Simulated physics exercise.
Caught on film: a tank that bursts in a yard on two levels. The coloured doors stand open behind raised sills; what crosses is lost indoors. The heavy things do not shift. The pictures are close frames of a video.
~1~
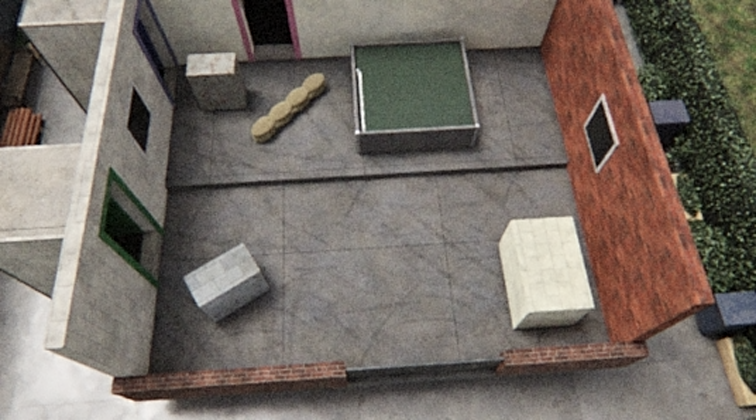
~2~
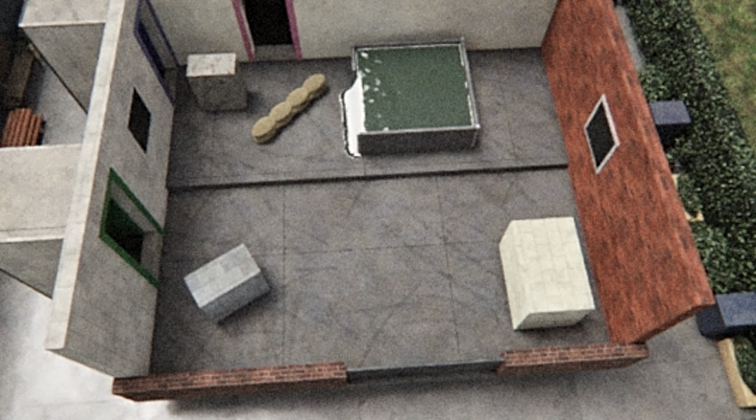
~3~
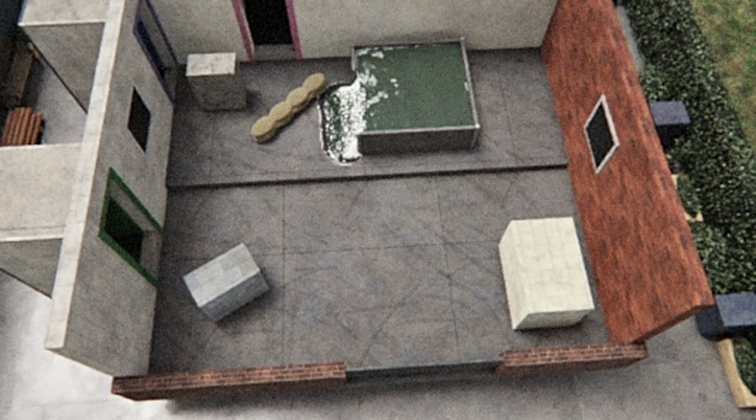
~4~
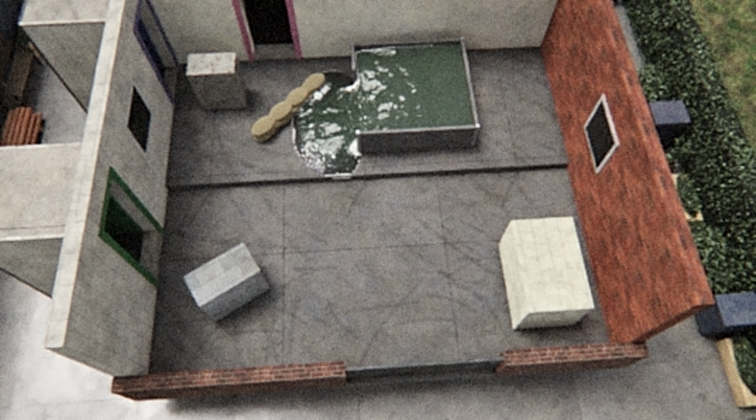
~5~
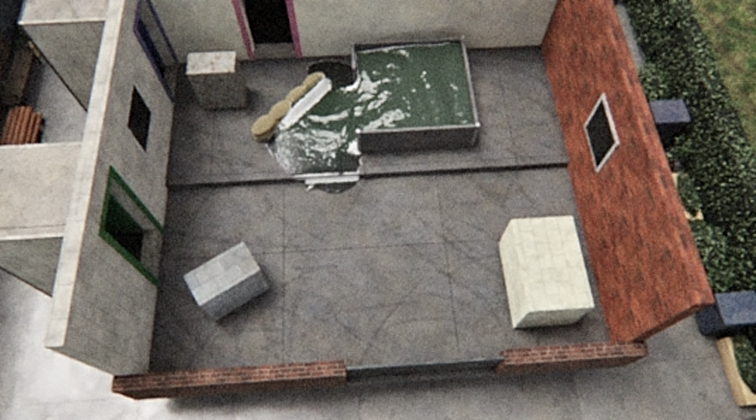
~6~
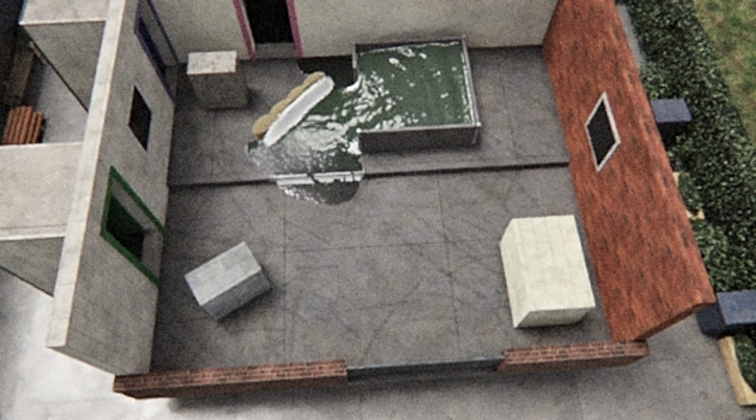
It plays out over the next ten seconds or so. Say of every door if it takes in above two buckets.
One by one: The blue door admits no more than that; the green door admits no more than that; the pink door admits no more than that.
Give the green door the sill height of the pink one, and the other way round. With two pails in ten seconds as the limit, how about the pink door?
Then: Pink door takes less.
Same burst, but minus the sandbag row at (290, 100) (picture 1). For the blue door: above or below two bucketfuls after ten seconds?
My reading: The blue door takes more.
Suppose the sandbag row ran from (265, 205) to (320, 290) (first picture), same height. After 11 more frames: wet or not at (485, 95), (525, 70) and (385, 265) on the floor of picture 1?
As listed: No water, dry, clear.
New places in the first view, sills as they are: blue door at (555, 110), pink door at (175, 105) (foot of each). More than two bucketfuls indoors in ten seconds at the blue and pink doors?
Then: The blue door is under, the pink door stays under.
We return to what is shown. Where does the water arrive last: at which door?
I say the blue door.
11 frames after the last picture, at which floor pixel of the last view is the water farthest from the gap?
Close to (153, 349).
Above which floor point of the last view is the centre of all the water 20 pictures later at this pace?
Roughly at (309, 184).
A moment on, water covers 20 % of the floor; the blue door not reached, the green door not reached, the pink door wet at the sill, nothing in.
Next, water covers 30 % of the floor; the blue door not reached, the green door wet at the sill, nothing in, the pink door wet at the sill, nothing in.
Then, water covers 45 % of the floor; the blue door wet at the sill, nothing in, the green door wet at the sill, nothing in, the pink door wet at the sill, nothing in.
Later, water covers 65 % of the floor; the blue door wet at the sill, nothing in, the green door under two buckets in, the pink door wet at the sill, nothing in.
In the end, water covers 90 % of the floor; the blue door wet at the sill, nothing in, the green door under two buckets in, the pink door wet at the sill, nothing in.
